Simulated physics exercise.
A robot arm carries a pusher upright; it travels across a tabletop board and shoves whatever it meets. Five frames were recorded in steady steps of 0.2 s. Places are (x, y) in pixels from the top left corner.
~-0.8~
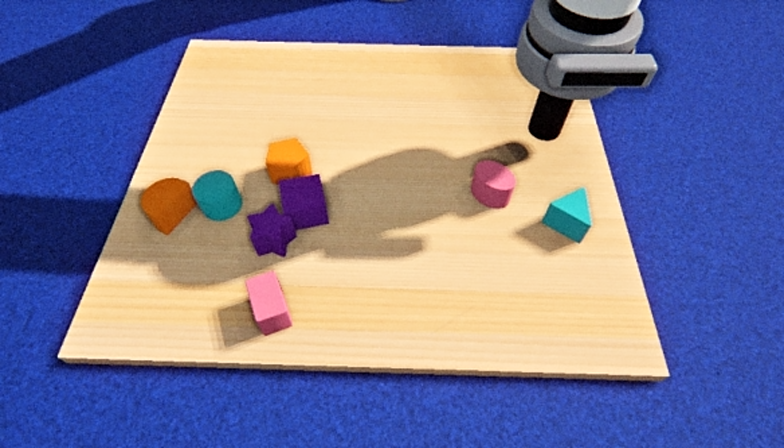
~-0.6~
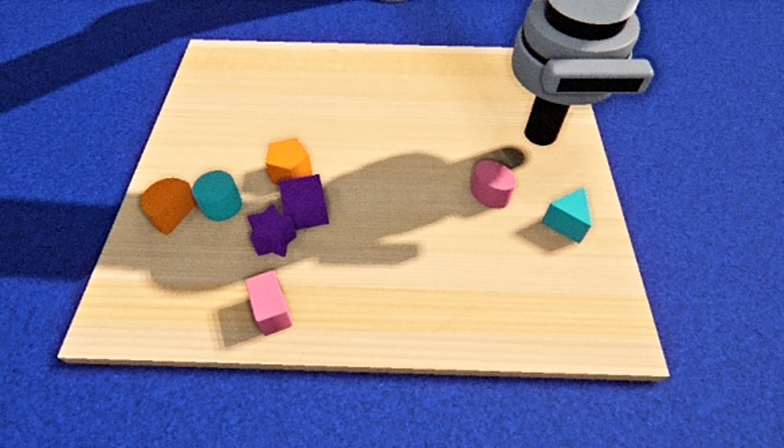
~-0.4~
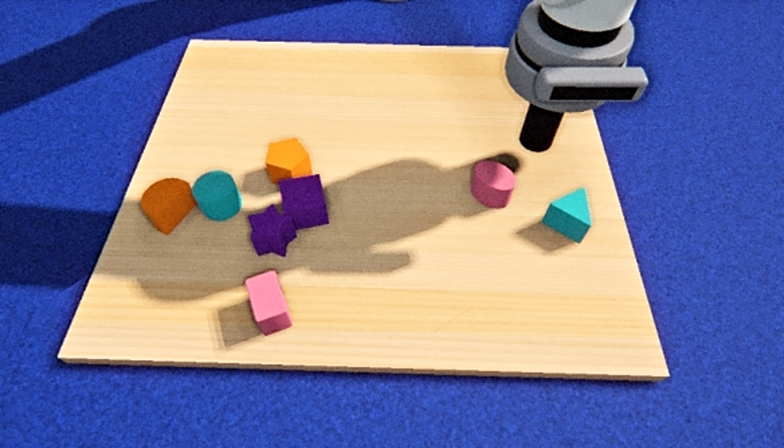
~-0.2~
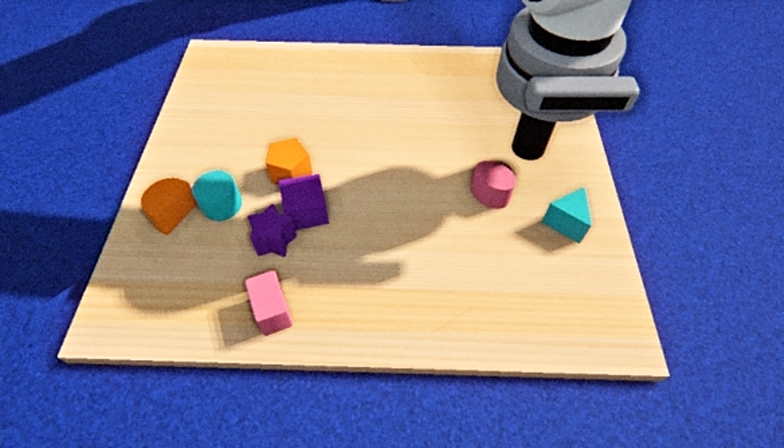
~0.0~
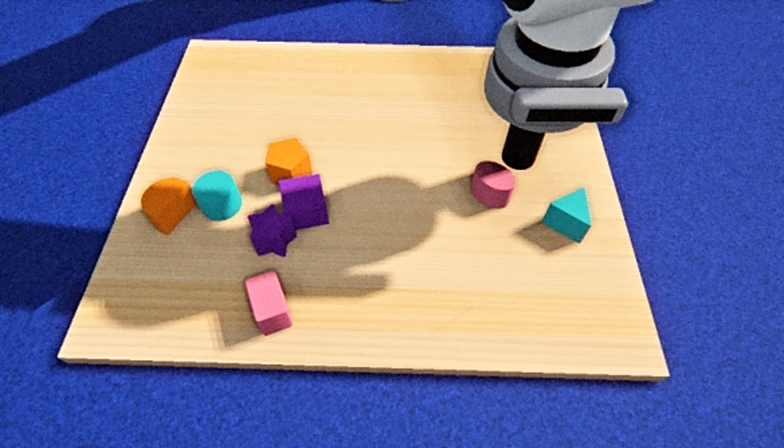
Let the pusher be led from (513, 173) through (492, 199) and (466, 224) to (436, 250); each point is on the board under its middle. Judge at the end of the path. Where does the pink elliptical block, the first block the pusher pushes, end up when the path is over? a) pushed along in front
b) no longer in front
I choose a.
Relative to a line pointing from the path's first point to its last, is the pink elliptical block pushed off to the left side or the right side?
Heads right.
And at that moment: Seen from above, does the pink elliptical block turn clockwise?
Yes, I think so.
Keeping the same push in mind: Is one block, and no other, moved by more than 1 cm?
The answer is yes.
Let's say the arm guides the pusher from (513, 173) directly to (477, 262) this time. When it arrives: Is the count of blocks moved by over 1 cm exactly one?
Final answer: Yes.
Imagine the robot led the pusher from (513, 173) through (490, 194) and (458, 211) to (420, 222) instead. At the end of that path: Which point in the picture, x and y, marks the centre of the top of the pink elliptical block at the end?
At roughly (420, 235).
On the path given first. One third of the way, pusher (496, 185); pink elliptical block (473, 196), turned 15° clockwise.
Two thirds of the way, pusher (468, 210); pink elliptical block (440, 220), turned 30° clockwise.
At the end, pusher (438, 237); pink elliptical block (404, 243), turned 50° clockwise; turquoise three-sided block not moved.
